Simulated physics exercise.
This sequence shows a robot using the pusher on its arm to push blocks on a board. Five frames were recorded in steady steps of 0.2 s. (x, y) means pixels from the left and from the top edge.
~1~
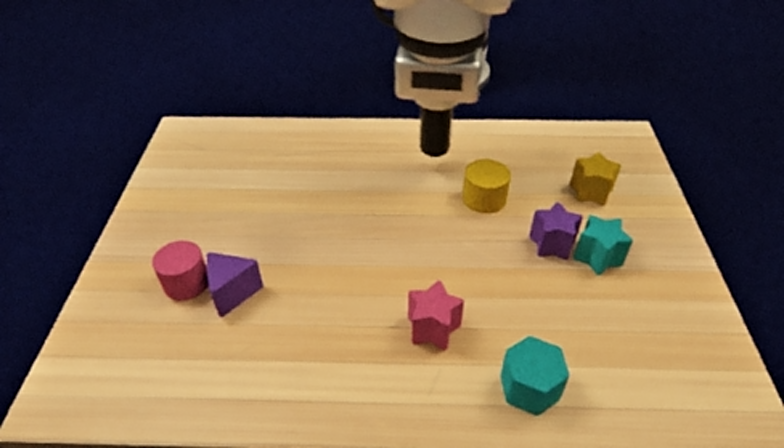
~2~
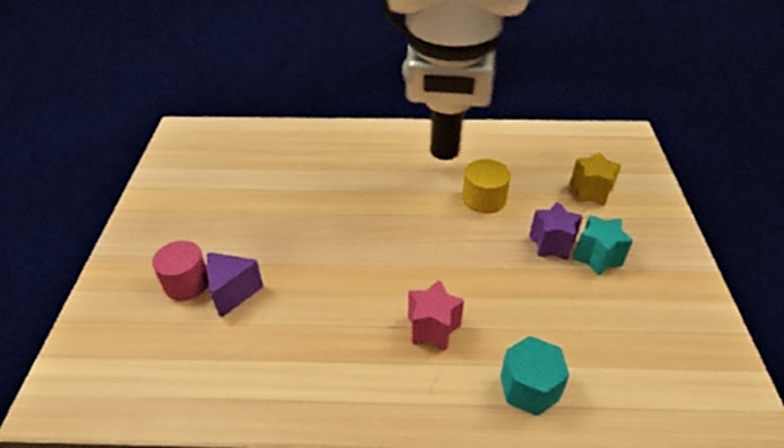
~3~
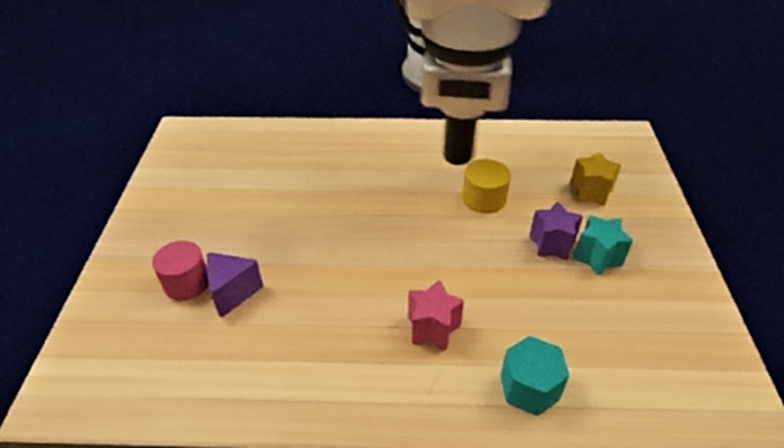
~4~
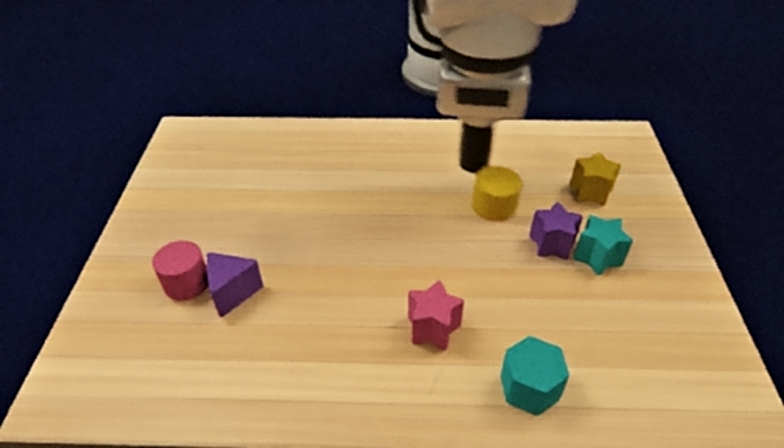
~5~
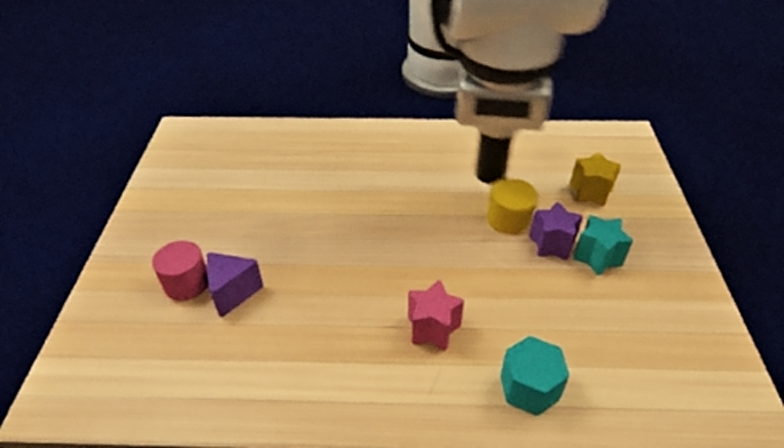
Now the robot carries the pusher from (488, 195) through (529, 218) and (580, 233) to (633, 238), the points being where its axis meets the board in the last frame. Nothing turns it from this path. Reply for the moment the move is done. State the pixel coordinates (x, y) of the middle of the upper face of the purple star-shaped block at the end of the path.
It is going to be at (580, 245).
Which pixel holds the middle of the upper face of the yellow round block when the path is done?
My best guess is (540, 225).
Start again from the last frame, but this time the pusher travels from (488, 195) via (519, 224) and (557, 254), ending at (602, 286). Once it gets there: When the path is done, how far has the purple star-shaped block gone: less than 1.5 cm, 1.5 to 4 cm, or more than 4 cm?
By the end of the path, it will have gone past 4 cm.
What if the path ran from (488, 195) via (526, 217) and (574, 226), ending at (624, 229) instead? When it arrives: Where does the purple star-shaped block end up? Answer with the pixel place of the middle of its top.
It is at (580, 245).
On the path given first. One third of the way, pusher at (533, 199); yellow round block at (538, 221); purple star-shaped block at (577, 242), turned 20° anticlockwise; turquoise star-shaped block at (614, 234), turned 25° anticlockwise.
Two thirds of the way, pusher at (586, 214); yellow round block at (540, 225); purple star-shaped block at (580, 245), turned 25° anticlockwise; turquoise star-shaped block at (616, 234), turned 30° anticlockwise.
At the end, pusher at (641, 219); yellow round block at (540, 225); purple star-shaped block at (580, 245), turned 25° anticlockwise; yellow star-shaped block still; turquoise star-shaped block at (626, 237).
